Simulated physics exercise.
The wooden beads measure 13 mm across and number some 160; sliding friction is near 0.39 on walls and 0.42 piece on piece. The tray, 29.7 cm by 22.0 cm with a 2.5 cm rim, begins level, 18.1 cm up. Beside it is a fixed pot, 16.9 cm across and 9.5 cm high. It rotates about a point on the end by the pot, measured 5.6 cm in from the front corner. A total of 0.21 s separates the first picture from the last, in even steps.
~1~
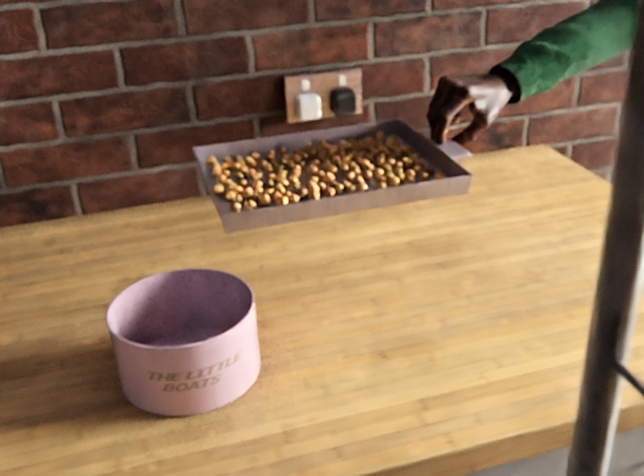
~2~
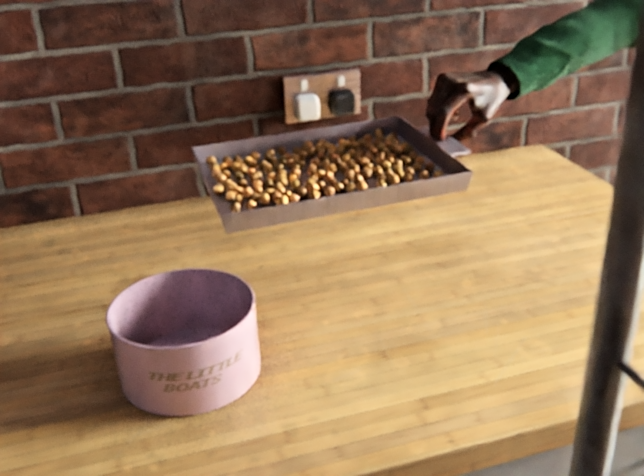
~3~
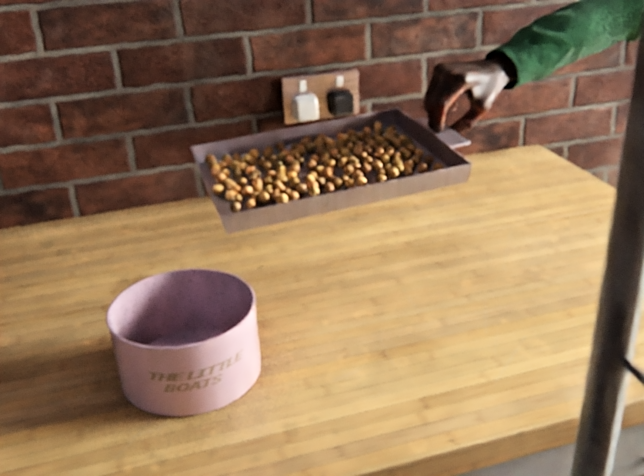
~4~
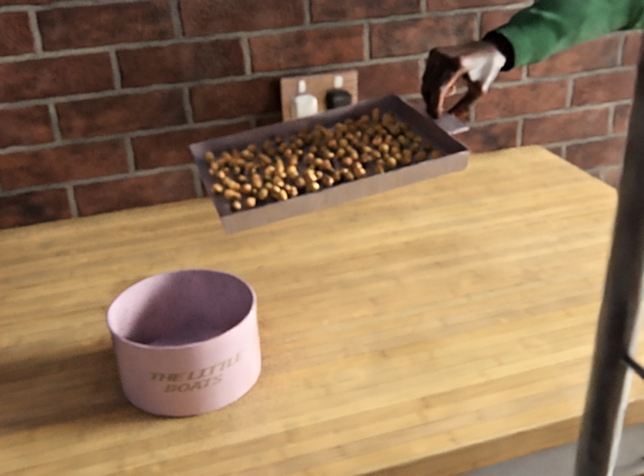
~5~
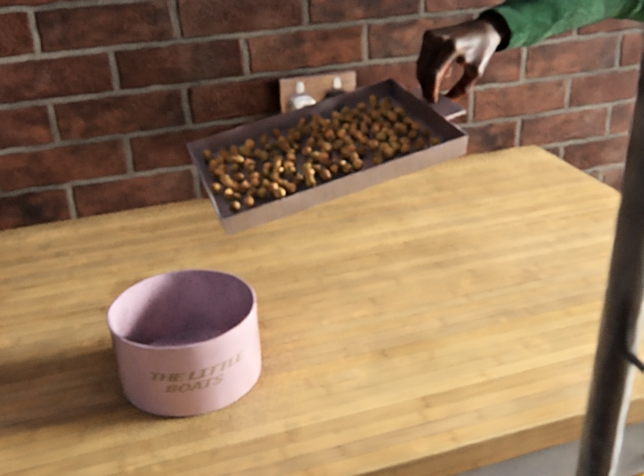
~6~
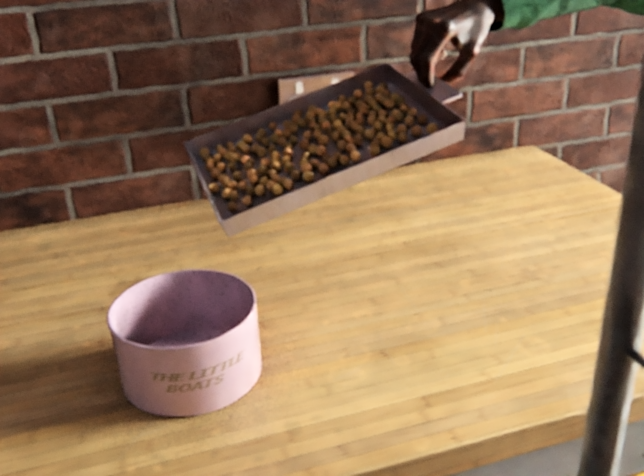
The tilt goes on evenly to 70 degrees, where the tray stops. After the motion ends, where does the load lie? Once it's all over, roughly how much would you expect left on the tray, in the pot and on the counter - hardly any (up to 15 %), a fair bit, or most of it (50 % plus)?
I'd expect tray: Most of it; pot: A fair bit; counter: Hardly any.
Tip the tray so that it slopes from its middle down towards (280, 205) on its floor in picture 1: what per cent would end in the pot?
That comes to around 50 per cent.
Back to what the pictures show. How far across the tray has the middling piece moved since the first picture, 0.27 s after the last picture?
7 cm.
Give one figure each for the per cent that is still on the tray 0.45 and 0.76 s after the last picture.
I'd say roughly 100, then roughly 75.
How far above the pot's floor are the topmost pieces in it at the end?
Measured height: Approx. 1.5 cm.
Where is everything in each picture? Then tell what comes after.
In the first frame, tray tilt 0 degrees, front corners at (225, 213) and (468, 174); middle of the pieces at (327, 165); pot at (181, 304).
In the second frame, tray tilt 1 degrees, front corners at (225, 213) and (468, 171); middle of the pieces at (326, 164).
In the third frame, tray tilt 3 degrees, front corners at (224, 214) and (467, 163); middle of the pieces at (325, 159).
In the fourth frame, tray tilt 7 degrees, front corners at (223, 215) and (465, 149), lowest corner left front; middle of the pieces at (323, 152).
In the fifth frame, tray tilt 11 degrees, front corners at (223, 217) and (463, 135), lowest corner left front; middle of the pieces at (321, 143).
In the sixth frame, tray tilt 15 degrees, front corners at (222, 219) and (460, 120), lowest corner left front; middle of the pieces at (318, 135); pot at (183, 305).
Then, 0.27 s after the last picture, tilt 42 degrees; the tray holds 100 %, the pot 0 %.
Then, 0.45 s after the last picture, tilt 60 degrees; the tray holds 100 %, the pot 0 %.
Then, 0.76 s after the last picture, tilt 70 degrees; the tray holds 75 %, the pot 20 %.
In the end, tray 60 %, pot 35 %, counter 5 %.
